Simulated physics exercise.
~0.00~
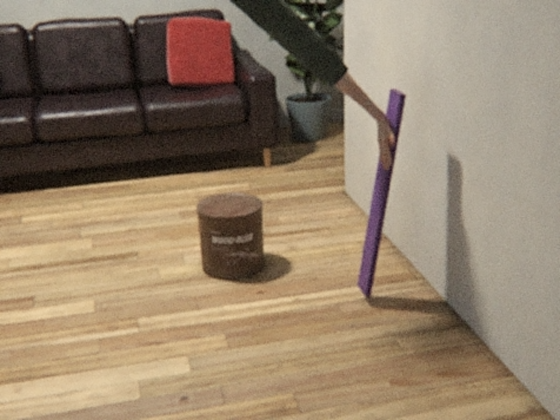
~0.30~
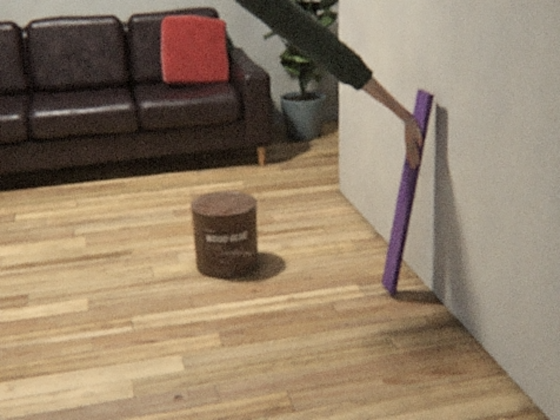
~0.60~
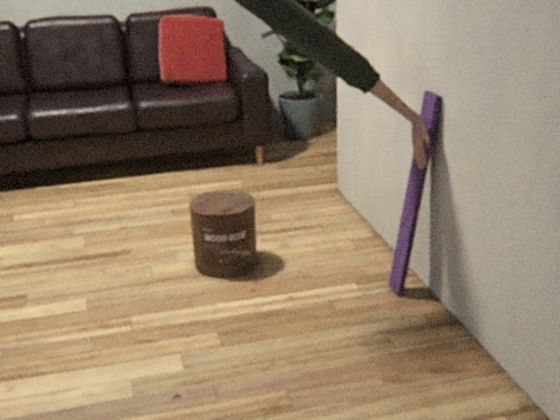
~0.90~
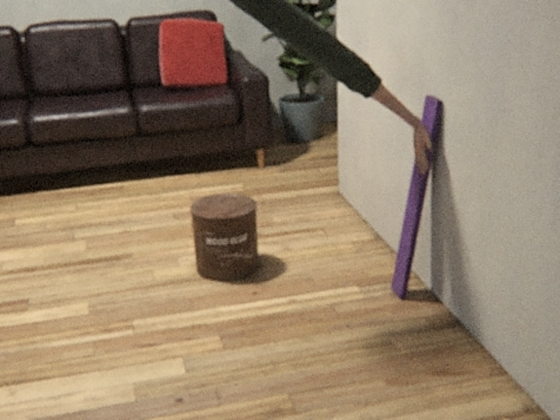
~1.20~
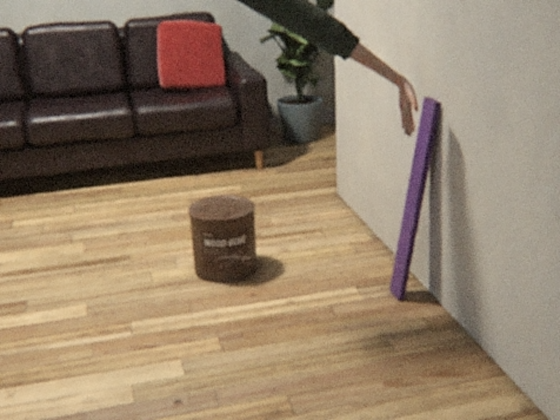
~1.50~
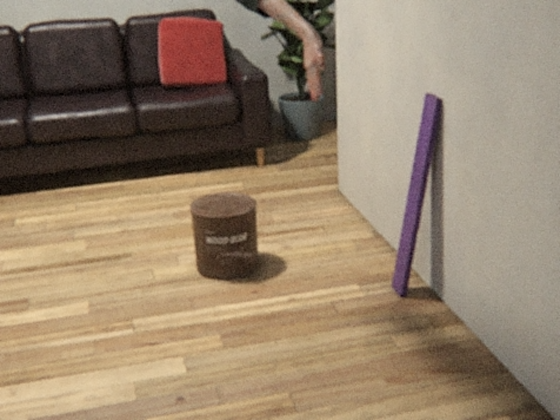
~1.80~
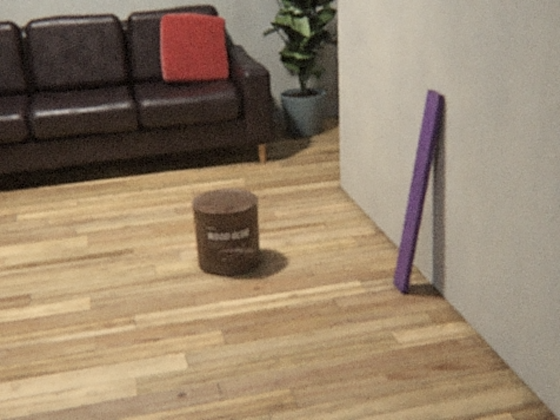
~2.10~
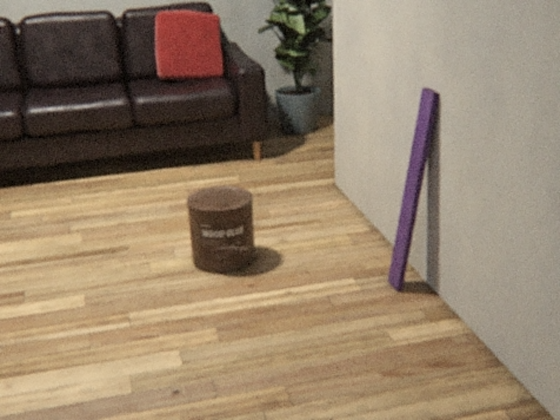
In this clip, a hand holding a purple plank moves it a little to the right and leans it against a wall, near a brown pail on a wooden floor. The hand lets go and withdraws, and the plank stays leaning while the pail remains in place.
